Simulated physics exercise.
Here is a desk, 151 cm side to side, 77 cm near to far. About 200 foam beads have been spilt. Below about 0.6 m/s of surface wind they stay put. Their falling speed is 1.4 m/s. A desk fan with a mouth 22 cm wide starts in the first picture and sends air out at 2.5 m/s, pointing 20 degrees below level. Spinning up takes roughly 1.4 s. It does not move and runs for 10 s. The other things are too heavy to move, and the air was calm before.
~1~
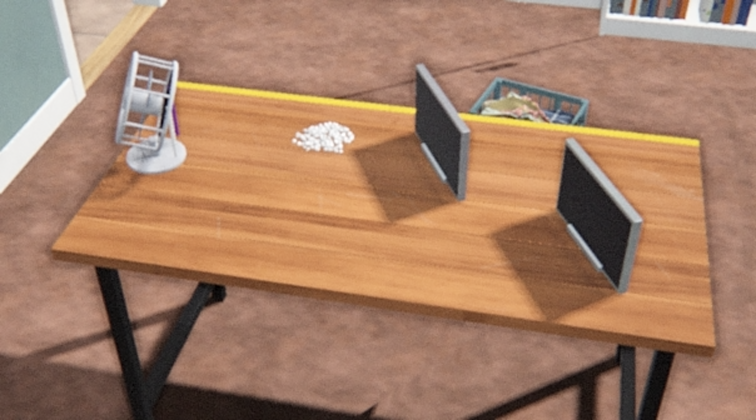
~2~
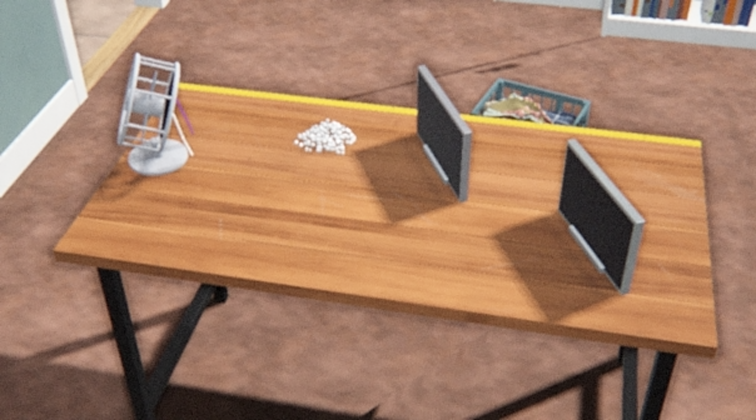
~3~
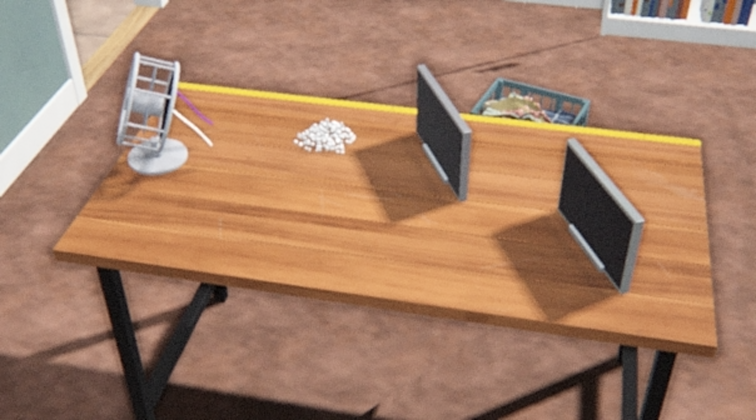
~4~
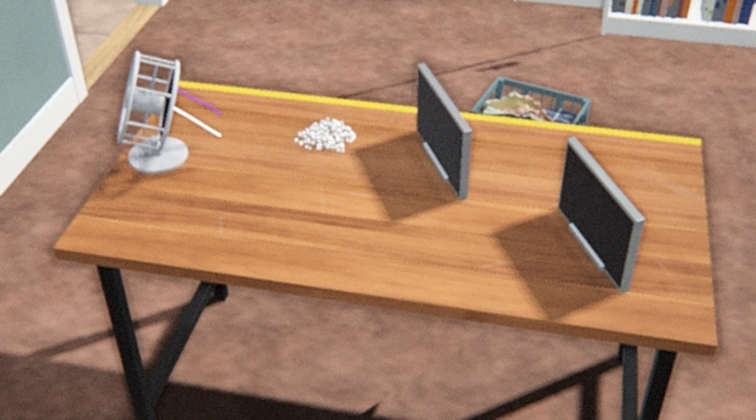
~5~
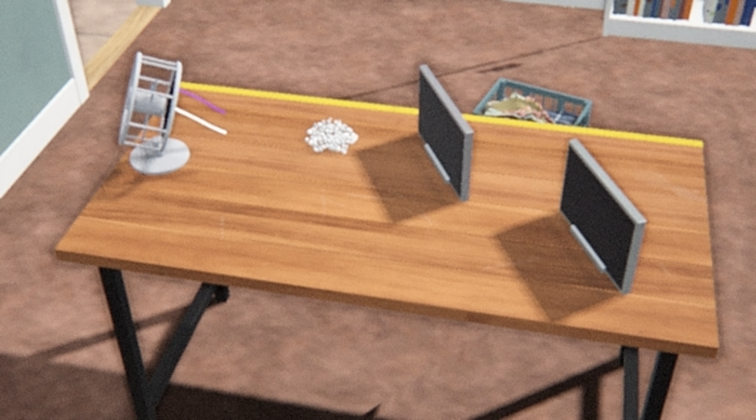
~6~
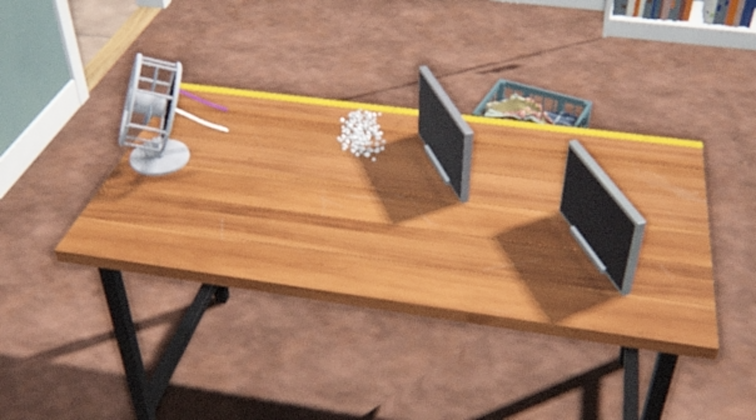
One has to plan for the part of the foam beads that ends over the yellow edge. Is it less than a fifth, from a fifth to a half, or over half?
Of the foam beads, above half end over the yellow edge.
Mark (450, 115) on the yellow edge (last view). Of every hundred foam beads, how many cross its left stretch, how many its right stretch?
About 90 % left and 0 % right.
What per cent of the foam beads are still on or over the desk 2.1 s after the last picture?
About 3 %.
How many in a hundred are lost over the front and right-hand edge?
About 15 % front, 0 % right-hand.
Then, 0.9 s after the last picture, 86 % are over the yellow edge; 84 % have settled or left.
Then, 2.1 s after the last picture, 86 % are over the yellow edge; 96 % have settled or left.
Then, 4.4 s after the last picture, 86 % are over the yellow edge; 98 % have settled or left.
Then, 8.9 s after the last picture, at the end, 86 % are over the yellow edge.
